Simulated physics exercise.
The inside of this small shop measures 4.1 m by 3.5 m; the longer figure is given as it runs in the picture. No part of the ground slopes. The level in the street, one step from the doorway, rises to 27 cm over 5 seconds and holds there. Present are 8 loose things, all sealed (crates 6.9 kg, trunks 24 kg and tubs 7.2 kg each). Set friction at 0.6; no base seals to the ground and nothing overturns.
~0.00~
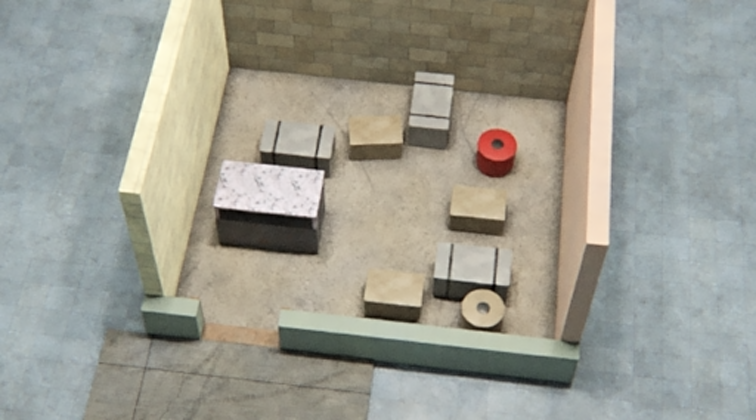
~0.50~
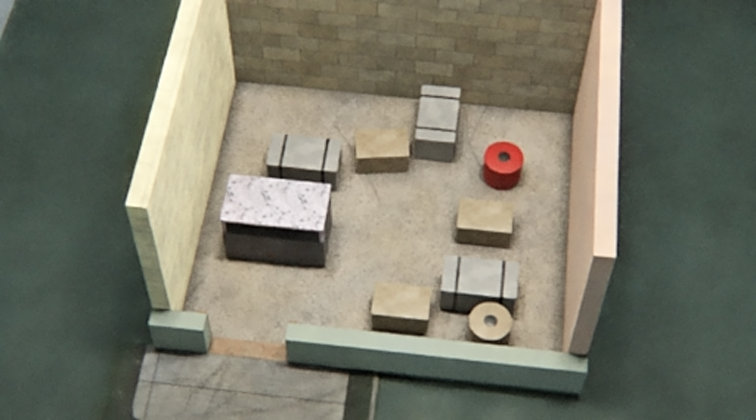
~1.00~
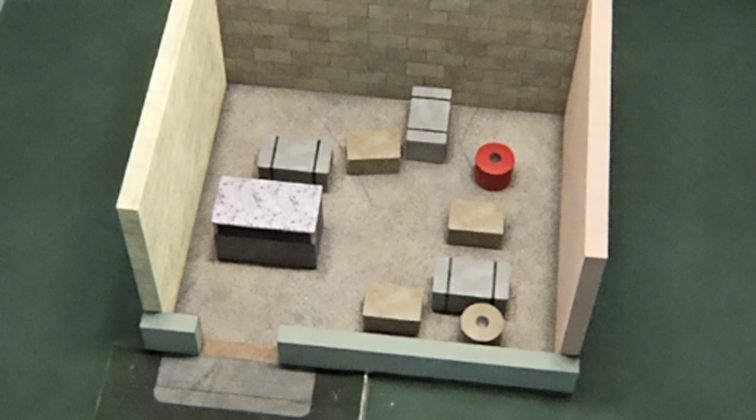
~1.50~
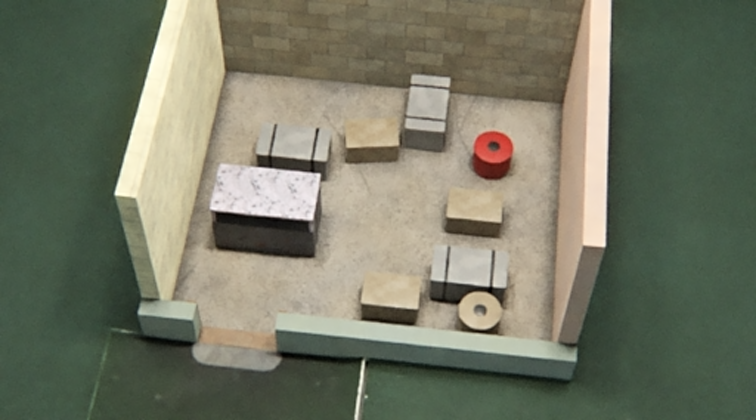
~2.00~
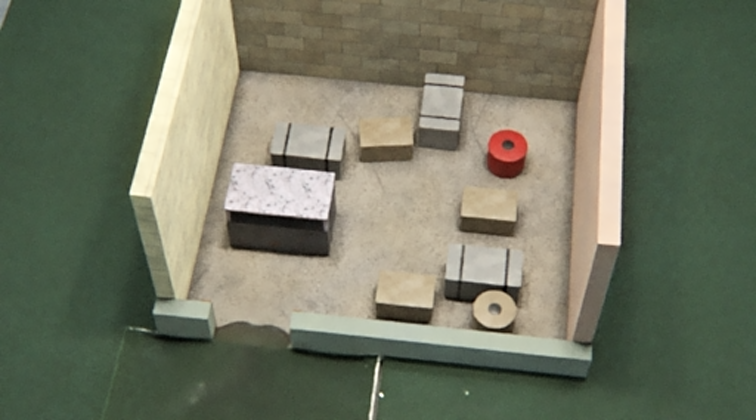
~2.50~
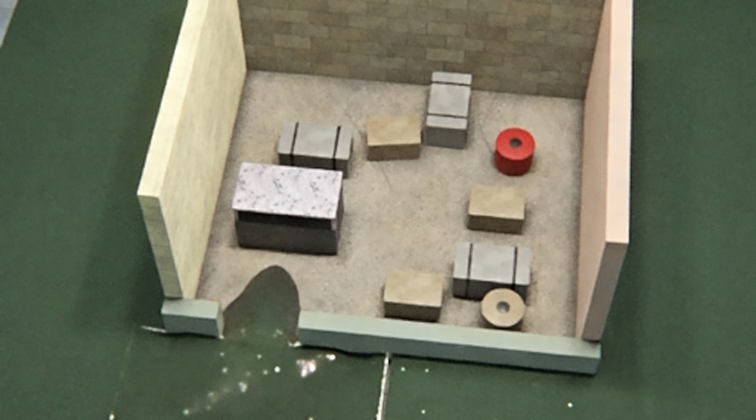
We see a small walled shop from above, its trunks, blocks and red tub staying still, as dark green water surrounds it, gradually covers the paving outside, then creeps through the doorway onto the floor inside.
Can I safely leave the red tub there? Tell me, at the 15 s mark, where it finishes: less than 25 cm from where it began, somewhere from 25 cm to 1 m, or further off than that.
It finishes more than 1 m away.
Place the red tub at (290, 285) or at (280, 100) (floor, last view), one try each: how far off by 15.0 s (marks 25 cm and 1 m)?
The first time it wanders far off, the second time it wanders far off.
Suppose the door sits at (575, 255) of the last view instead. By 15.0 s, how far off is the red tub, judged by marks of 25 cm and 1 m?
With that change, the red tub travels a long distance.
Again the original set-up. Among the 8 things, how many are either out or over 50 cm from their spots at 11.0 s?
At that moment it comes to 7.
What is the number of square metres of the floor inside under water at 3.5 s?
Wet: Near 2.0 m2.
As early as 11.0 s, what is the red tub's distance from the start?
80 cm, give or take.
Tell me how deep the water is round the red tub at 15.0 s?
About 11 cm.
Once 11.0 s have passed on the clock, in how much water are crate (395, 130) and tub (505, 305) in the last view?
5 and 14 cm.
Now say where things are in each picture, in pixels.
The first picture shows the red tub at (498, 144), on the bottom; 0.0 m2 under water; 0 of 8 have shifted.
The second picture shows the red tub at (504, 157), on the bottom; water covers 0.0 m2; 0 of 8 have shifted.
The third picture shows the red tub at (495, 158), on the bottom; water covers 0.0 m2; 0 of 8 have shifted.
The fourth picture shows the red tub at (494, 147) rests on the ground; water covers 0.0 m2; 0 of 8 have shifted.
The fifth picture shows the red tub at (508, 145), on the bottom; 0.0 m2 under water; 0 of 8 have shifted.
The sixth picture shows the red tub at (516, 143) rests on the ground; 0.4 m2 under water; 0 of 8 have shifted.
After 3.5 s the red tub is near (516, 143), 0.0 m from its start, aground; 0 afloat.
After 6.8 s the red tub is near (516, 143), 0.0 m from its start, aground; 1 afloat.
After 11.0 s the red tub is near (485, 89), 0.8 m from its start, afloat; 7 afloat.
After 15.0 s the red tub is near (398, 179), 1.4 m from its start, afloat; 8 afloat.
